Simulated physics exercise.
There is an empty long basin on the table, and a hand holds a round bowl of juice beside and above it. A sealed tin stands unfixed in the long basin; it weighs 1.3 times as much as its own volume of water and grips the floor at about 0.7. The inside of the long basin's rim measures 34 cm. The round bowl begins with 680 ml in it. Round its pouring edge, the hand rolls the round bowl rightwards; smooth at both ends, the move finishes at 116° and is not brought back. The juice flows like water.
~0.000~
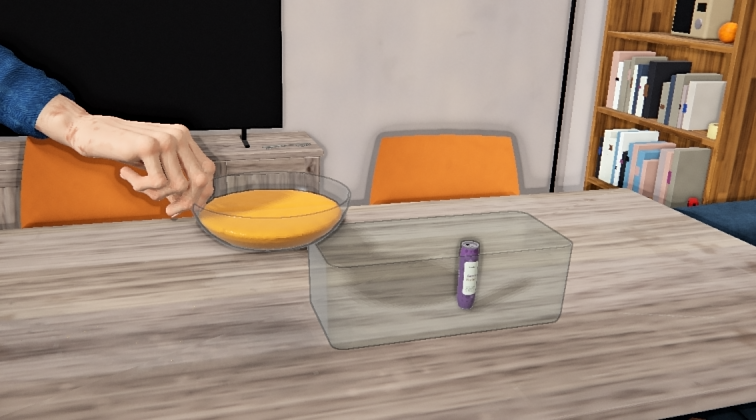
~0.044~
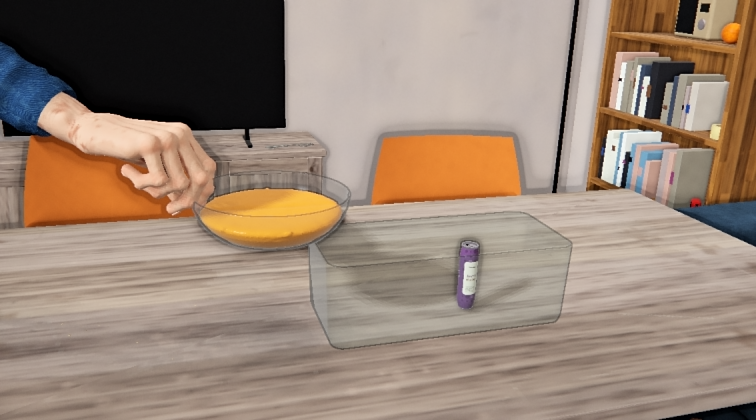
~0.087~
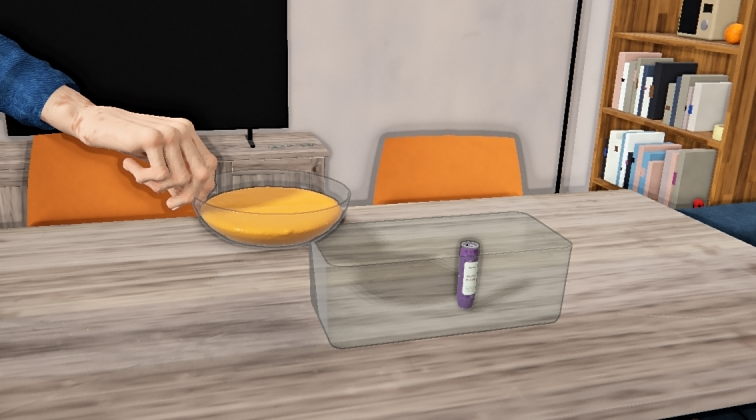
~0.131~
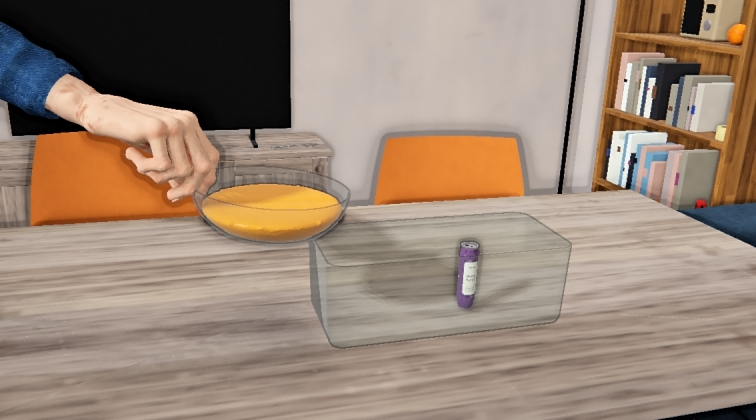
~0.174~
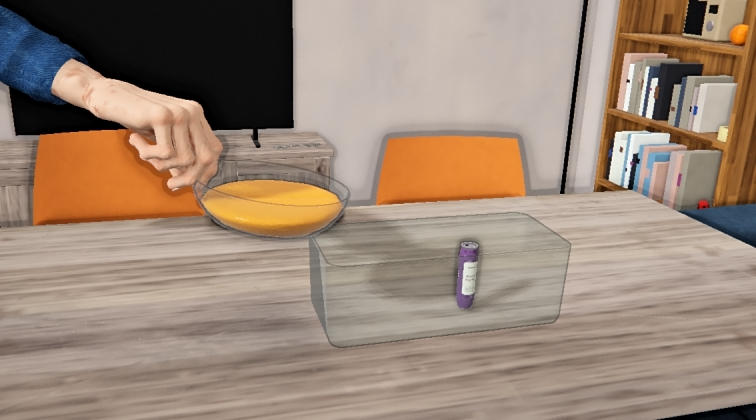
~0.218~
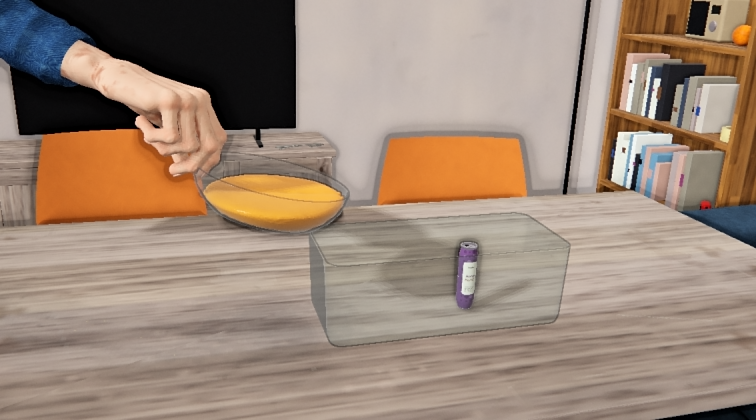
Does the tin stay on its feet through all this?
It does not tip.
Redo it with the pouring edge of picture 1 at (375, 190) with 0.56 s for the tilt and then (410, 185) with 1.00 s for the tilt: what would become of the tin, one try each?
Try 1: Tipped over; try 2: Still standing.
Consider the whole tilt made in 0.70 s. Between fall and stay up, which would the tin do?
In that case the tin overturns.
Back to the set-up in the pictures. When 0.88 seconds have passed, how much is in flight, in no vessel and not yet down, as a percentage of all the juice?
Roughly 2 %.
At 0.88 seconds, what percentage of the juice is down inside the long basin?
I reckon close to 98 per cent.
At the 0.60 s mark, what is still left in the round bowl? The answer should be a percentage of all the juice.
I'd estimate some 24 % remains.
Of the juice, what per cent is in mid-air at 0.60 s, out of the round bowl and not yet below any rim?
Some 54 % is the figure.
By 0.60 s the tilt is 76° and 25 per cent is still to pour; the tin stands where it began.
By 0.88 s the tilt is 112° and 0 per cent is still to pour; the tin stands where it began.
By 1.18 s the tilt is 116° and 0 per cent is still to pour; the tin stands where it began.
By 1.50 s the tilt is 116° and 0 per cent is still to pour; the tin stands where it began.
At rest the tin stands where it began.
